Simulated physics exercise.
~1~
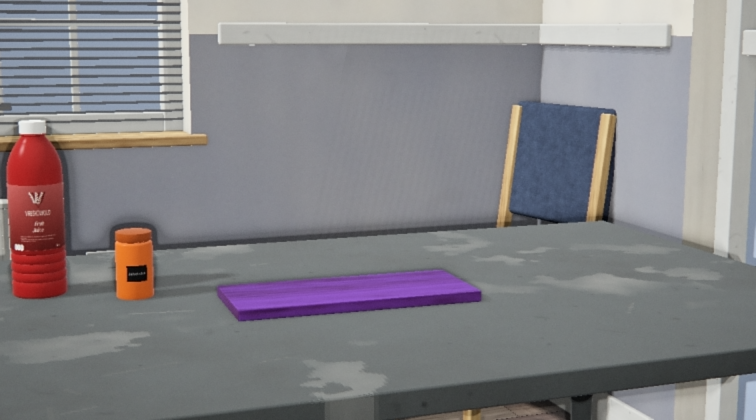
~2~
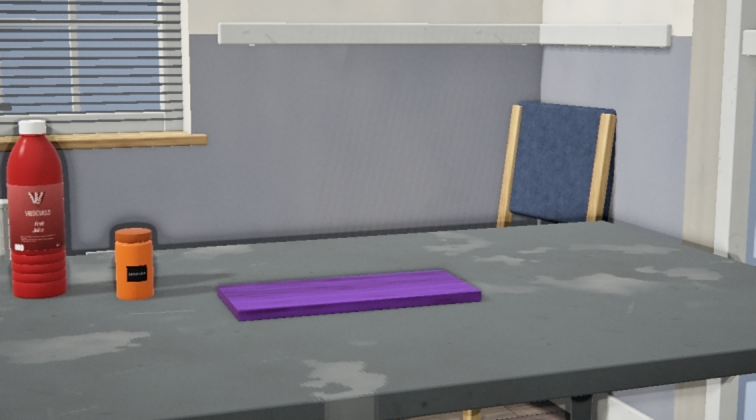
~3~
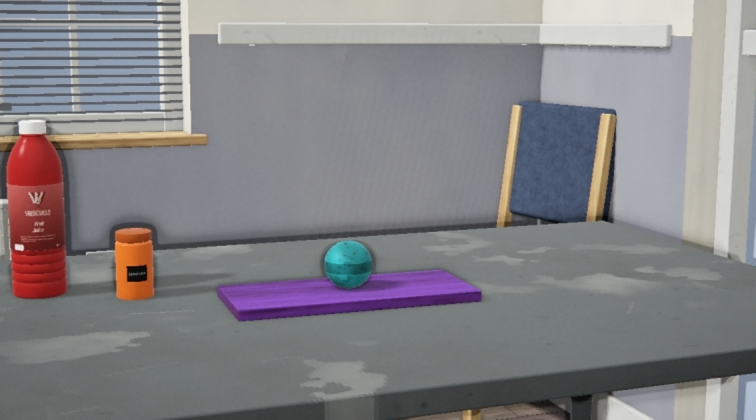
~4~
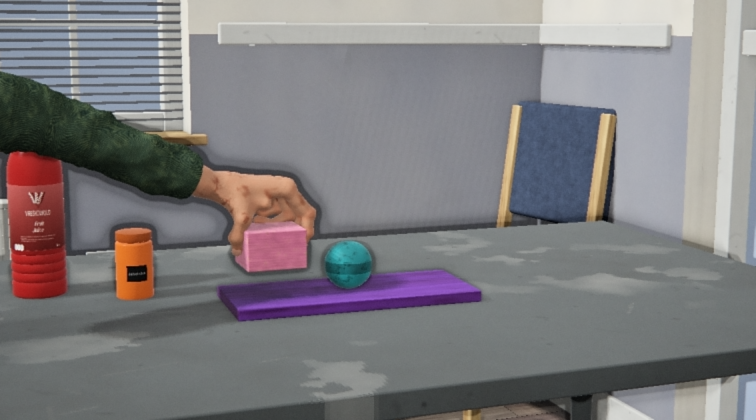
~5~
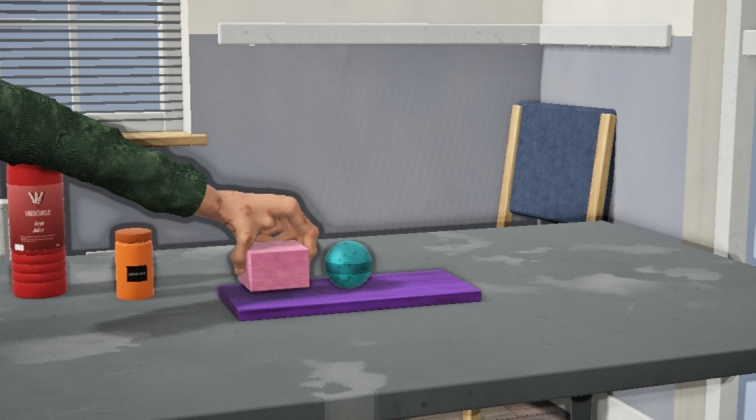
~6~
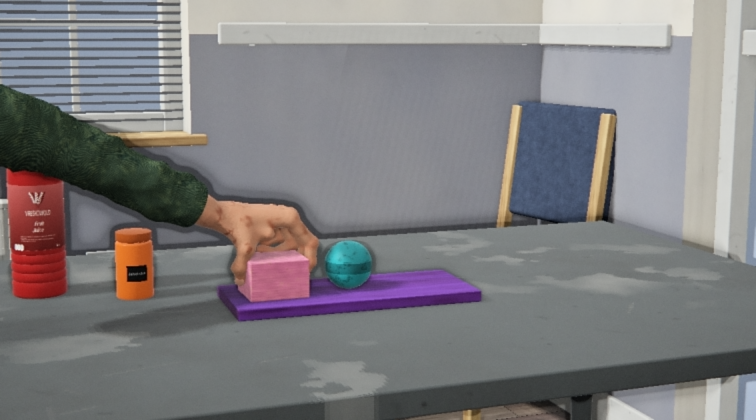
At the start, a purple board lies on a grey table beside a red bottle and an orange container. A turquoise ball then appears on the board, and a hand in a green sleeve brings in a pink block from the left, lowering it onto the board left of the ball.
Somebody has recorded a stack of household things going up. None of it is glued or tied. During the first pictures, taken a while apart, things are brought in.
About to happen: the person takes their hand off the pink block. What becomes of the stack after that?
I expect the pile to stay intact.
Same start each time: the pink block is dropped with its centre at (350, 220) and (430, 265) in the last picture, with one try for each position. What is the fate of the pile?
It caves in in the first case and survives in the second case.
Then, 0.60 s later than the last frame, all is still.
Then, 1.60 s later than the last frame, pink block resting near (273, 276).
When it is over, all 5 as before. End places, in pixels of the last picture, pink block near (273, 276). The pile holds.
